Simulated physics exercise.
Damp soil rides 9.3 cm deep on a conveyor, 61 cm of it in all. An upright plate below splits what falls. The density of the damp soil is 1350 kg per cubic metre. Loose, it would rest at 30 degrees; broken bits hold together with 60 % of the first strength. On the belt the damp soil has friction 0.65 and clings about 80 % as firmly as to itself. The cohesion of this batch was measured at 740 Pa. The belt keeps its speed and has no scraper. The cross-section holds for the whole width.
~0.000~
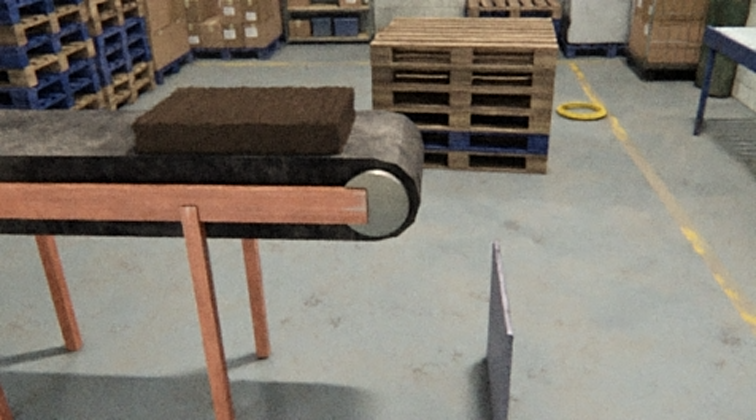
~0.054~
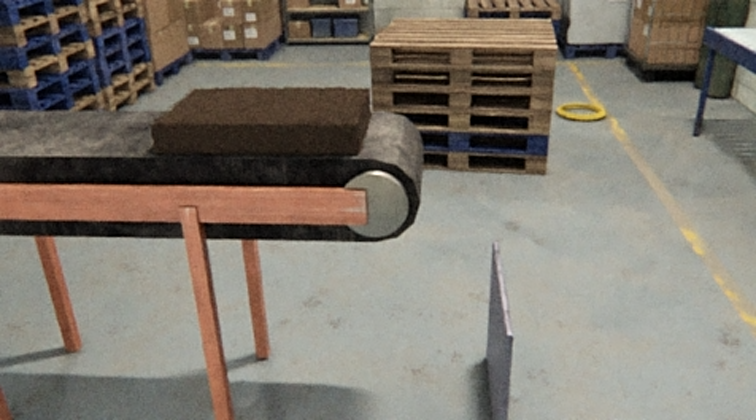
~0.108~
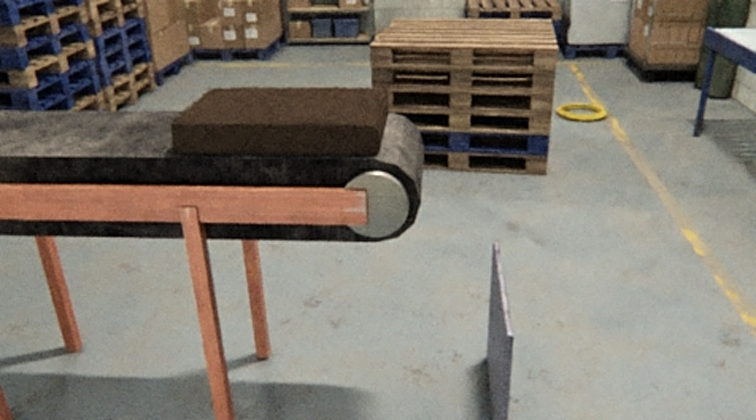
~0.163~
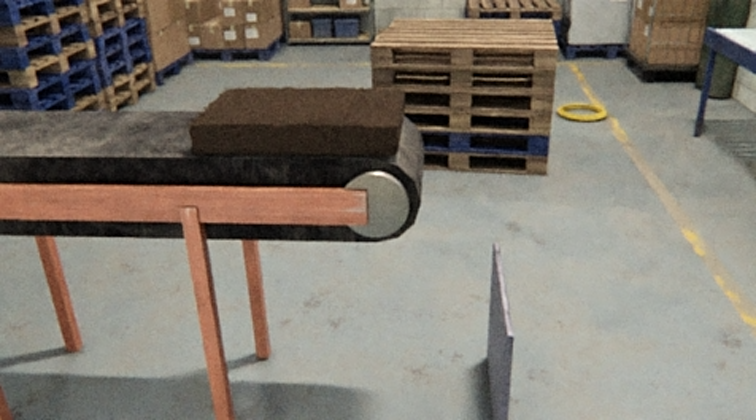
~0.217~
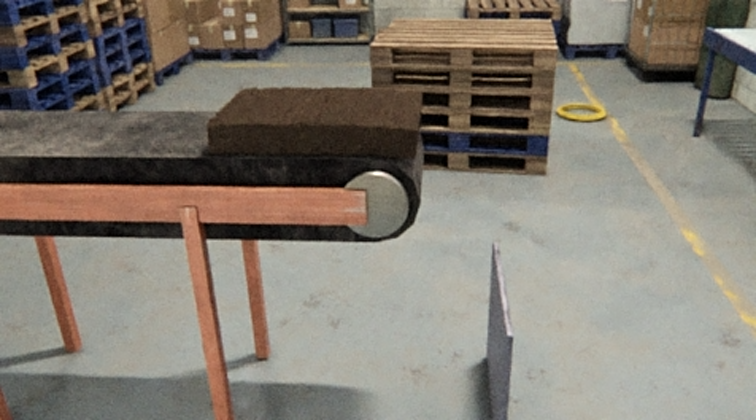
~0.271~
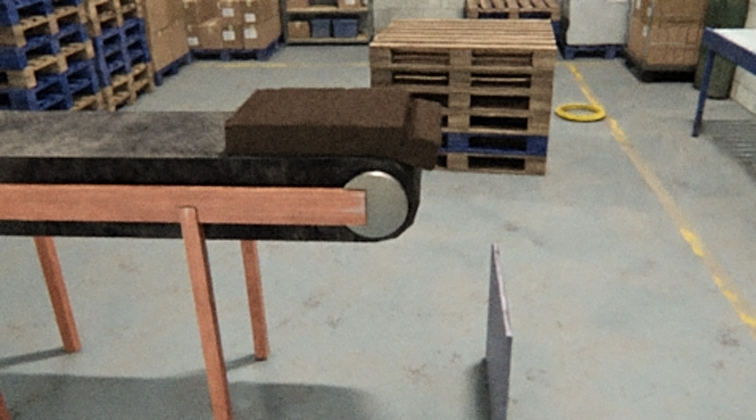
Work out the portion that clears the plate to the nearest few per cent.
About 76 %.
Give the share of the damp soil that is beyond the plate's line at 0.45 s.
About 0 %.
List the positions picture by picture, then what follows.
In the first frame, leading edge of the damp soil at (338, 130).
In the second frame, leading edge of the damp soil at (357, 131).
In the third frame, leading edge of the damp soil at (377, 131), 2 % of it past the top of the roller, in one piece.
In the fourth frame, leading edge of the damp soil at (397, 128), 11 % of it past the top of the roller, in one piece.
In the fifth frame, leading edge of the damp soil at (418, 136), 20 % of it past the top of the roller, in one piece.
In the sixth frame, leading edge of the damp soil at (439, 150), 29 % of it past the top of the roller, cracking.
After 0.45 s, 0 % is beyond the plate's line.
After 0.66 s, 26 % is beyond the plate's line.
After 0.87 s, 53 % is beyond the plate's line.
After 1.09 s, 76 % is beyond the plate's line.
After 2.28 s, at the end, 76 % is beyond the plate's line.
